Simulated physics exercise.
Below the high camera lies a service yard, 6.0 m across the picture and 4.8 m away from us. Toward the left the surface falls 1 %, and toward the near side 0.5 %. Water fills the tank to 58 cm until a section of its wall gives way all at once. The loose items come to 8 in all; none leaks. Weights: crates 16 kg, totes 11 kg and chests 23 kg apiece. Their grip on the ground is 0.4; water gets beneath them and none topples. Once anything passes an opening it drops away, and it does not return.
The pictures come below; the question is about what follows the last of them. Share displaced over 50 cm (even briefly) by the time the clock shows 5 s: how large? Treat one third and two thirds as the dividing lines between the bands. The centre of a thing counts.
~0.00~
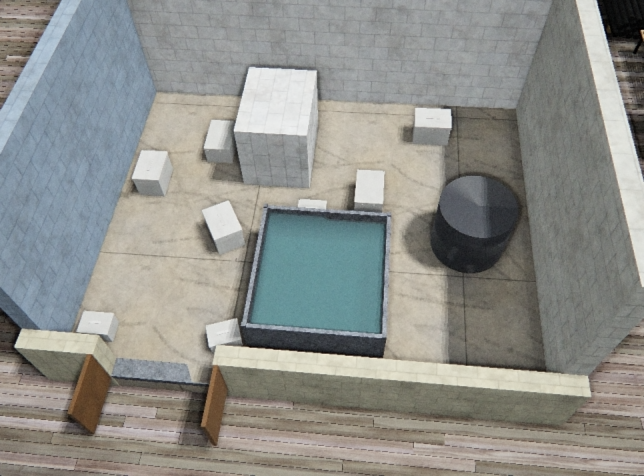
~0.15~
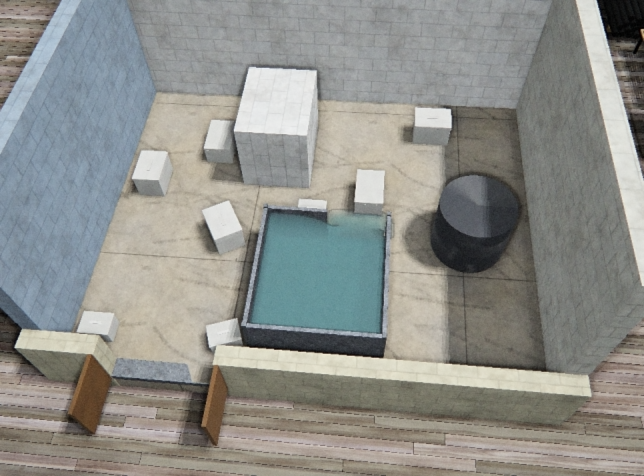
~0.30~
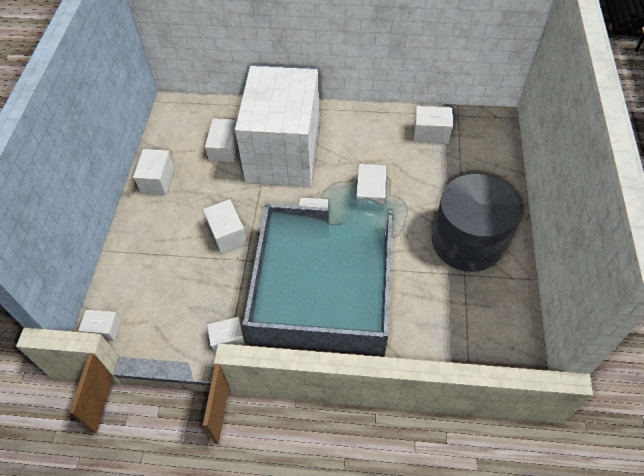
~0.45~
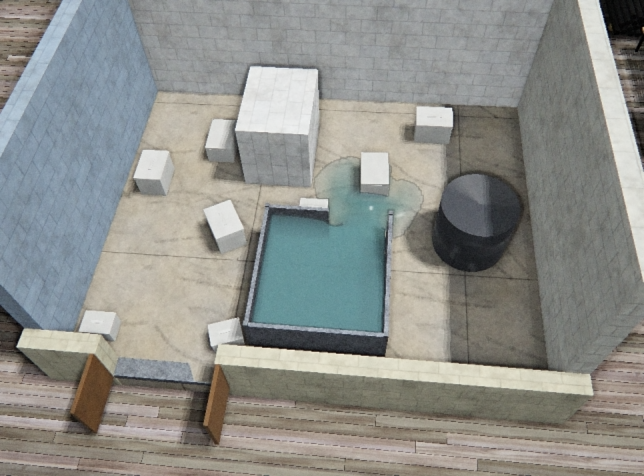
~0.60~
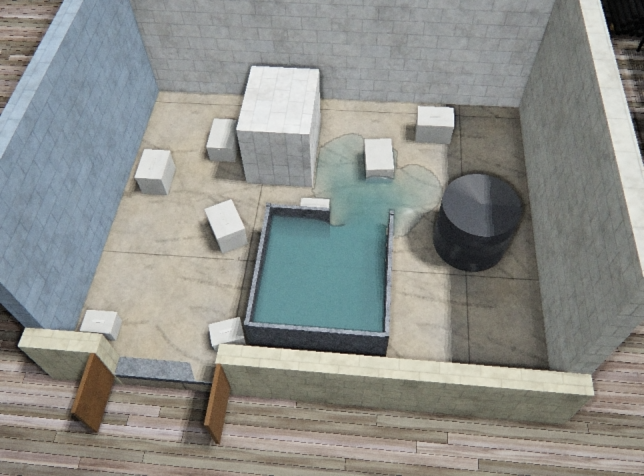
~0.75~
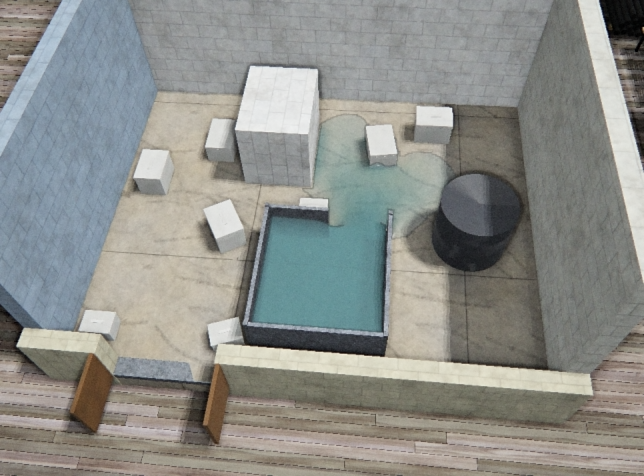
I expect under a third of them.
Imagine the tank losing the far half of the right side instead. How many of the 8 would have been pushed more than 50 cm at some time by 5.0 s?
Result: 0.
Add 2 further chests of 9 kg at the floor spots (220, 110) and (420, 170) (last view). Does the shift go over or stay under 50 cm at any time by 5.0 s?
First exceeds it, then exceeds it.
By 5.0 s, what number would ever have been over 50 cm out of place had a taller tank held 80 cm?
So the tally would be 2.
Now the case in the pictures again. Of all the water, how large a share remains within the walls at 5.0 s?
100 % or so.
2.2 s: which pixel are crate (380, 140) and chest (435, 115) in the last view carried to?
Somewhere around (397, 101) and (470, 93).
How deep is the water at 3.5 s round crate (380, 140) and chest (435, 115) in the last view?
Some 8 cm at the first, some 15 cm at the second.
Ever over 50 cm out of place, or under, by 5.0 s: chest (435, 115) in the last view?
Beyond the mark.
After 1.1 s 1 of 8 are over 50 cm from their spots; 0 afloat.
After 2.2 s 2 of 8 are over 50 cm from their spots; 1 afloat.
After 3.5 s 2 of 8 are over 50 cm from their spots; 1 afloat.
After 5.0 s 2 of 8 are over 50 cm from their spots, and 2 have been at some point; 2 afloat.
